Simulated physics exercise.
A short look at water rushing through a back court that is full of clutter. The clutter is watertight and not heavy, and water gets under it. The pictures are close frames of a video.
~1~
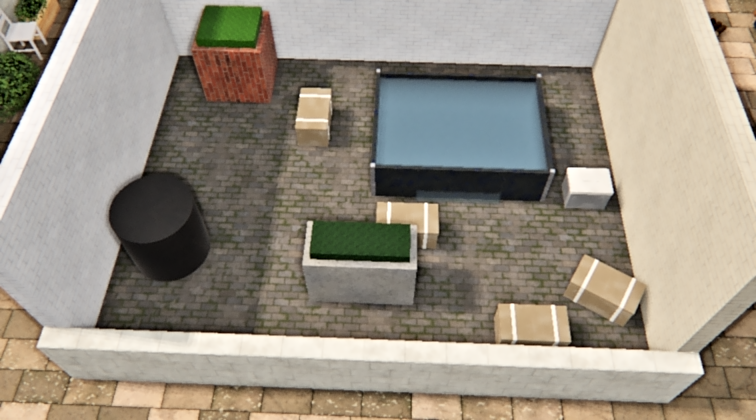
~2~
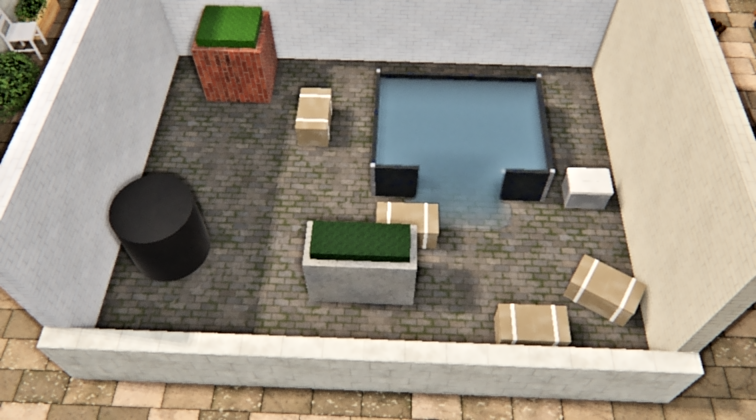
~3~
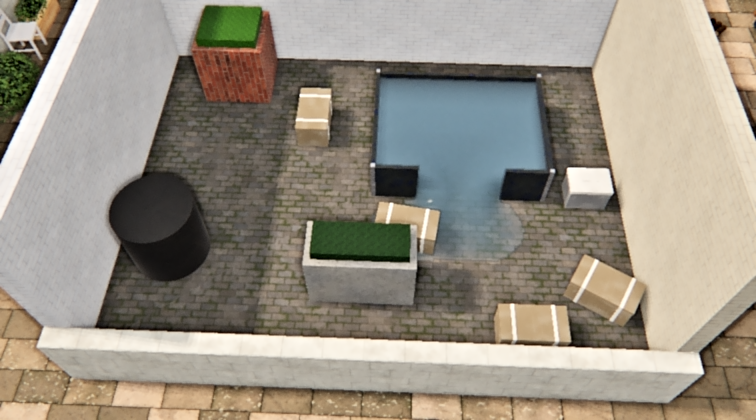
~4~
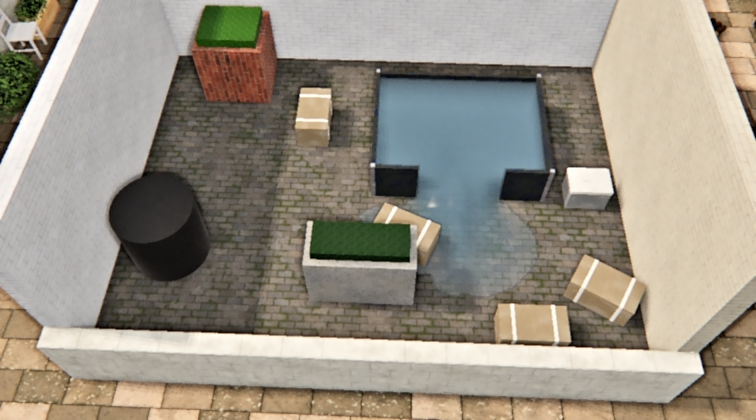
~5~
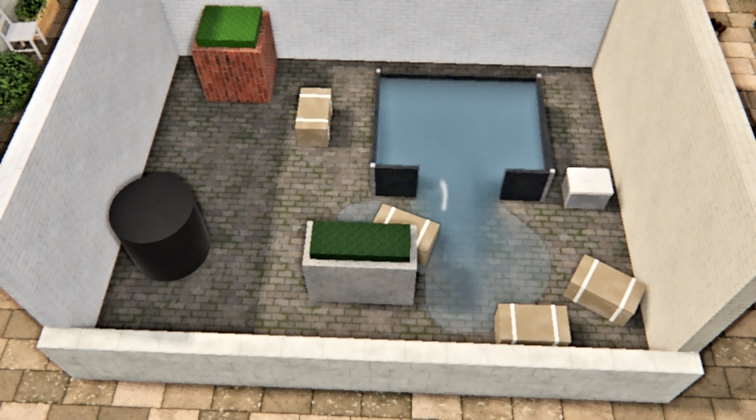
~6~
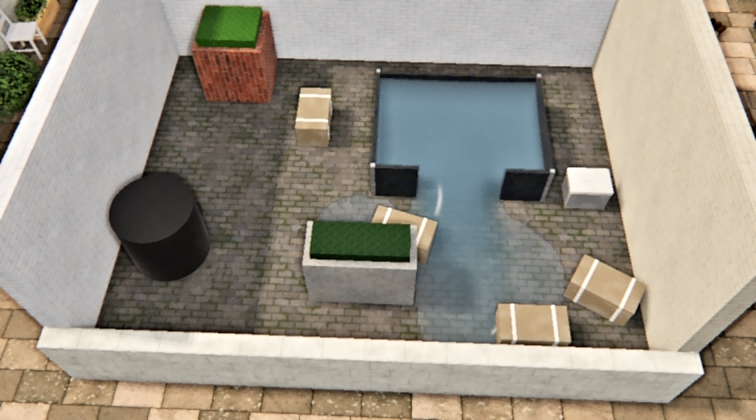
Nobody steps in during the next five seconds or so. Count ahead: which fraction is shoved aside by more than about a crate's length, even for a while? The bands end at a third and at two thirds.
It is two thirds or above.
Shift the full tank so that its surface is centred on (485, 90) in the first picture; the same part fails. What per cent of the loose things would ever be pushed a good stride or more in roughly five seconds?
Near 40 in a hundred.
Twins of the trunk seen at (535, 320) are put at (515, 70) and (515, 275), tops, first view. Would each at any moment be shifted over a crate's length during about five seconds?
In that order: Never so far, moved that far.
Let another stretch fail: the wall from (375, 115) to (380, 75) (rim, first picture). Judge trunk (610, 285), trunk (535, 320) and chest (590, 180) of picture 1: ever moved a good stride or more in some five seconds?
As listed: Less than that, less than that, less than that.
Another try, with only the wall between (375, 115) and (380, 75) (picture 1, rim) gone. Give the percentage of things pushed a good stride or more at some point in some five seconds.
Roughly 20 per cent.
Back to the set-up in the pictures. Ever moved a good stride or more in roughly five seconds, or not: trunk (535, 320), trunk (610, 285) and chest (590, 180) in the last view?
As listed: Pushed that far, moved that far, yes.
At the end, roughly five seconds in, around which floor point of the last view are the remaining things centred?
Close to (461, 151).
A moment on, 0 of 5 are well off their spots; 0 afloat.
Next, 2 of 5 are well off their spots; 1 afloat.
Later, 4 of 5 are well off their spots; 1 afloat.
In the end, 4 of 5 are well off their spots, and 4 have been at some point; 3 afloat.
